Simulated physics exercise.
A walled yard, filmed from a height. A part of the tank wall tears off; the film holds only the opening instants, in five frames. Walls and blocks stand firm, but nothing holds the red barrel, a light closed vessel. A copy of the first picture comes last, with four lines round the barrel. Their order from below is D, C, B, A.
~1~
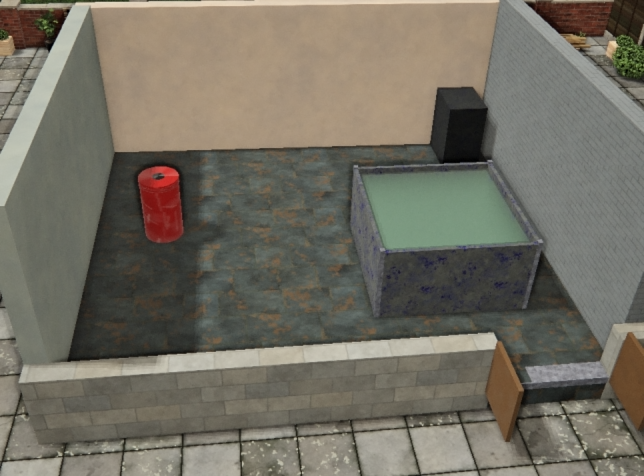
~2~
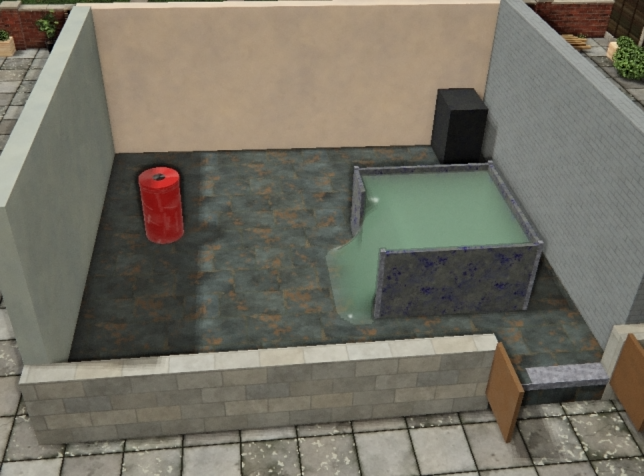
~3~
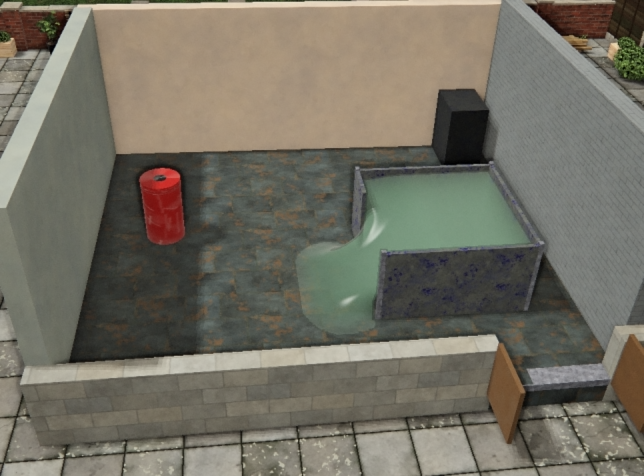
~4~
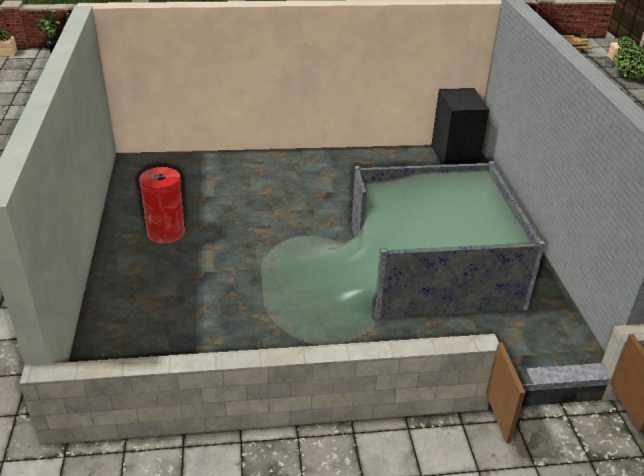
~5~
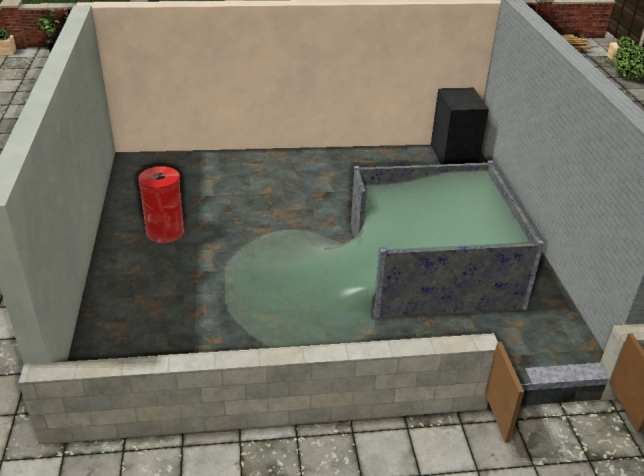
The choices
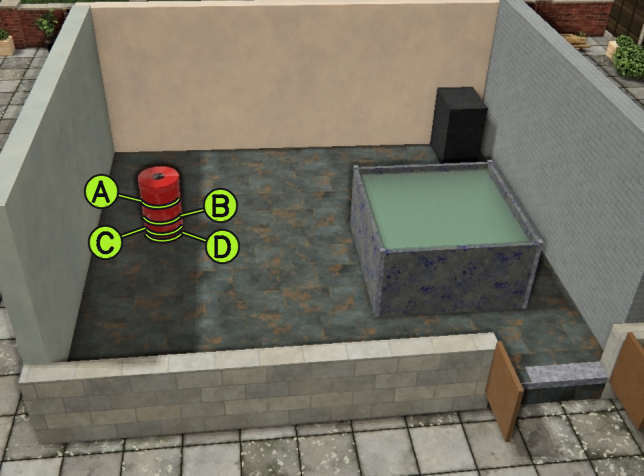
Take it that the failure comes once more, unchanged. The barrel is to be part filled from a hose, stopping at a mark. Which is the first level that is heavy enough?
Take A.
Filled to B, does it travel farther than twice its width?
No, less.
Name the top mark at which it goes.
That would be B.
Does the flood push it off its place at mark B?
Yes.
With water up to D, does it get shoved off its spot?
Yes.
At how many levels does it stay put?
One of them.
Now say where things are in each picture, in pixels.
The first frame shows lid of the red barrel at (158, 177); tank full, its middle at (440, 208); open gate at (553, 332).
In the second frame, 2 % of the ground wet, in view closest to the barrel at (335, 257).
In the third frame, 5 % of the ground wet, in view closest to the barrel at (301, 261).
In the fourth frame, 8 % of the ground wet, in view closest to the barrel at (275, 250).
The fifth frame shows lid of the red barrel at (158, 177); 12 % of the ground wet, in view closest to the barrel at (245, 250).
On the marked copy, A at (159, 207); B at (161, 223); C at (162, 234); D at (163, 240); from the bottom up D, C, B, A.
With A, it does not move.
With B, it is pushed about half its own width away.
With C, it is pushed about 6 times its own width away.
With D, it is pushed about 10 times its own width away.
